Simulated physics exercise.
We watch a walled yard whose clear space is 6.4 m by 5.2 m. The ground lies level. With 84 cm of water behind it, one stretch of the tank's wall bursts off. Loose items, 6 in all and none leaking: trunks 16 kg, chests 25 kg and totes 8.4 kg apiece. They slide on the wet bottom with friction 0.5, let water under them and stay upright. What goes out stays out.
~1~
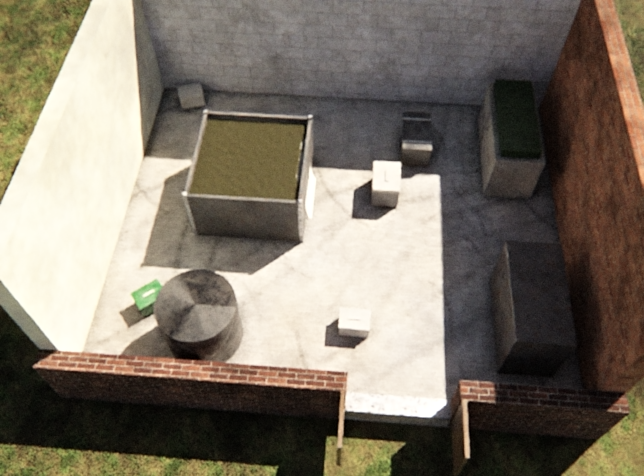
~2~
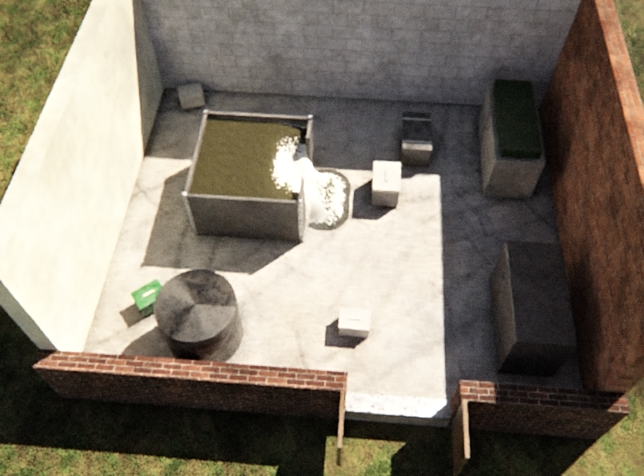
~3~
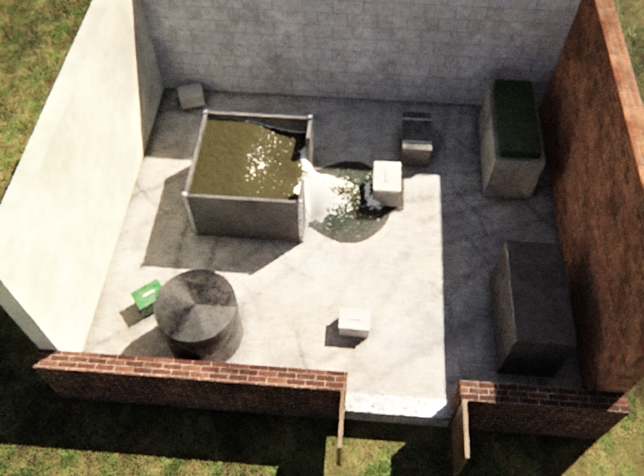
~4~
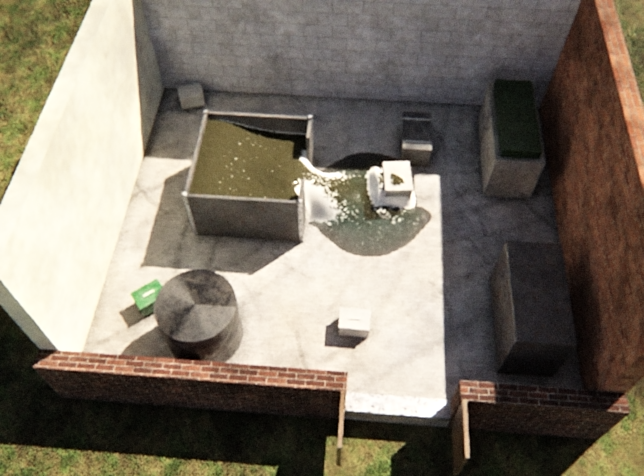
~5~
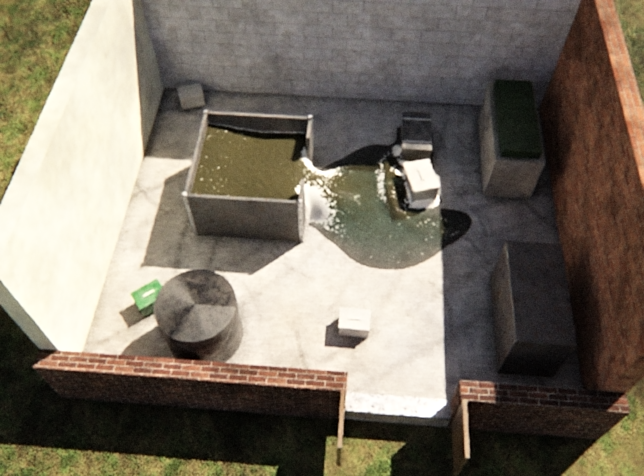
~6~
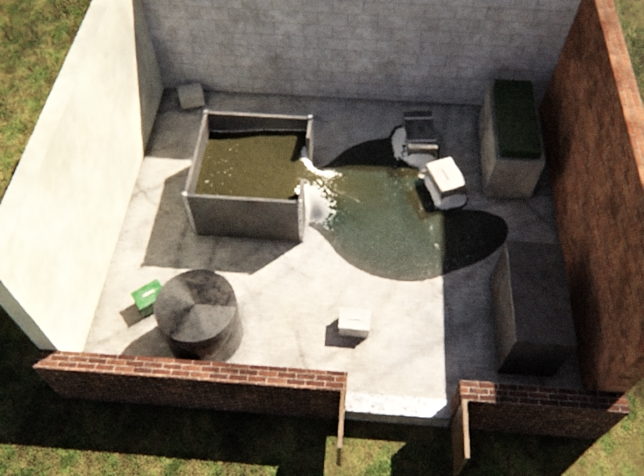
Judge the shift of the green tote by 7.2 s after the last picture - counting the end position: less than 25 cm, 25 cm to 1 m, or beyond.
The green tote stays put.
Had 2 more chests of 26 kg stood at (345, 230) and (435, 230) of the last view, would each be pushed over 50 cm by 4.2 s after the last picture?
In turn: Over, past it.
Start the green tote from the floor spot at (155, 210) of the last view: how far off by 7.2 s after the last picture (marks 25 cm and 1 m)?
It stays put.
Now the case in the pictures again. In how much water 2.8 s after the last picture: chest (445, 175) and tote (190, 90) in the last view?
Roughly 13 and 0 cm.
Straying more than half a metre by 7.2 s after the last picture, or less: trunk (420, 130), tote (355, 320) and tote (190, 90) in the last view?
In turn: More, less, under.
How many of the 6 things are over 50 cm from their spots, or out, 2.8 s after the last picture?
By then 2.
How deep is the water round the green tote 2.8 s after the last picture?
Roughly 0 cm.
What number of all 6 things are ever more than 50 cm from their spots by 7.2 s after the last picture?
That makes 2.
Then, 0.9 s after the last picture the green tote is near (149, 294), 0.0 m from its start, aground; 0 of 6 are out; 1 afloat.
Then, 2.8 s after the last picture the green tote is near (149, 294), 0.0 m from its start, aground; 0 of 6 are out; 2 afloat.
Then, 4.8 s after the last picture the green tote is near (149, 294), 0.0 m from its start, aground; 0 of 6 are out; 2 afloat.
Then, 7.2 s after the last picture the green tote is near (149, 294), 0.0 m from its start, aground; 0 of 6 are out; 1 afloat.
